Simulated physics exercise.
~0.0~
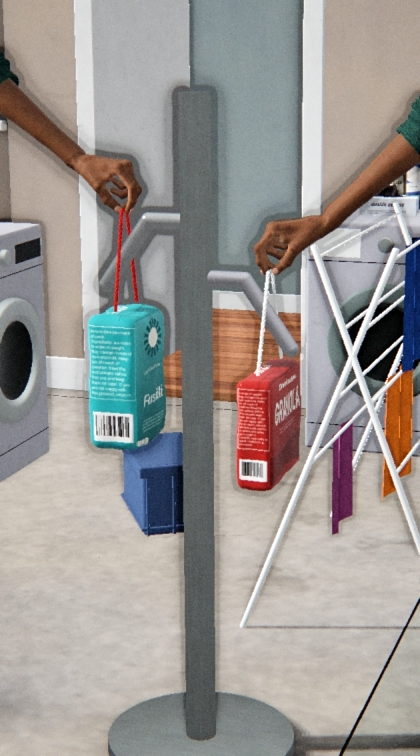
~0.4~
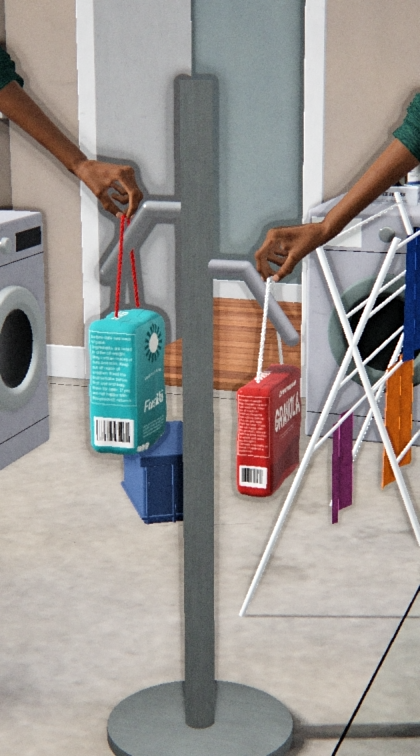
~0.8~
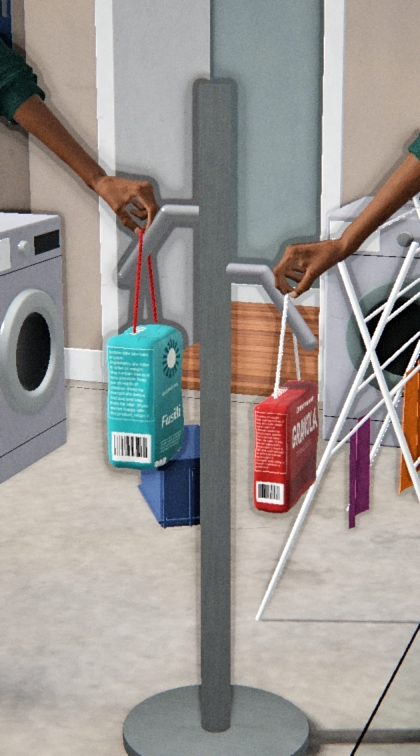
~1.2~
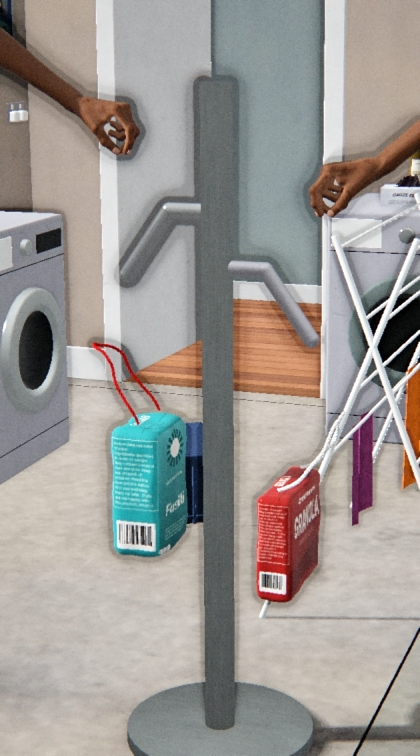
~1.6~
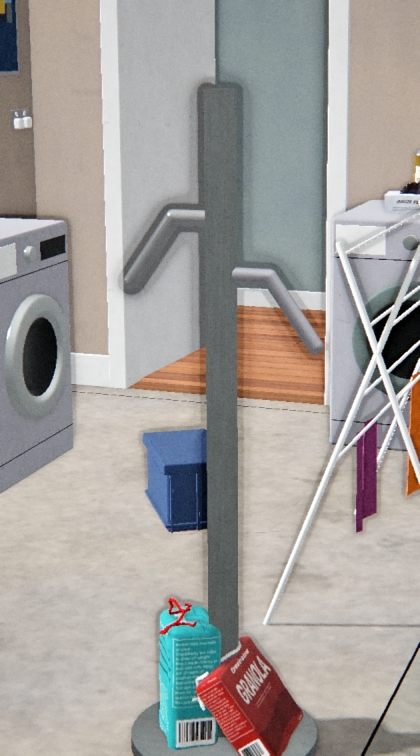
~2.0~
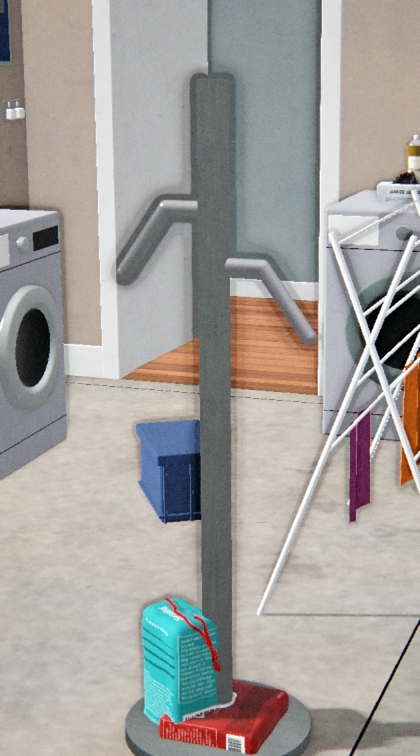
A turquoise sack and a red bag are lowered by their loops onto the downward-sloping pegs of a grey stand by two hands, which let go and draw back. Both drop to the floor, the turquoise one staying upright while the red one tips onto its side.
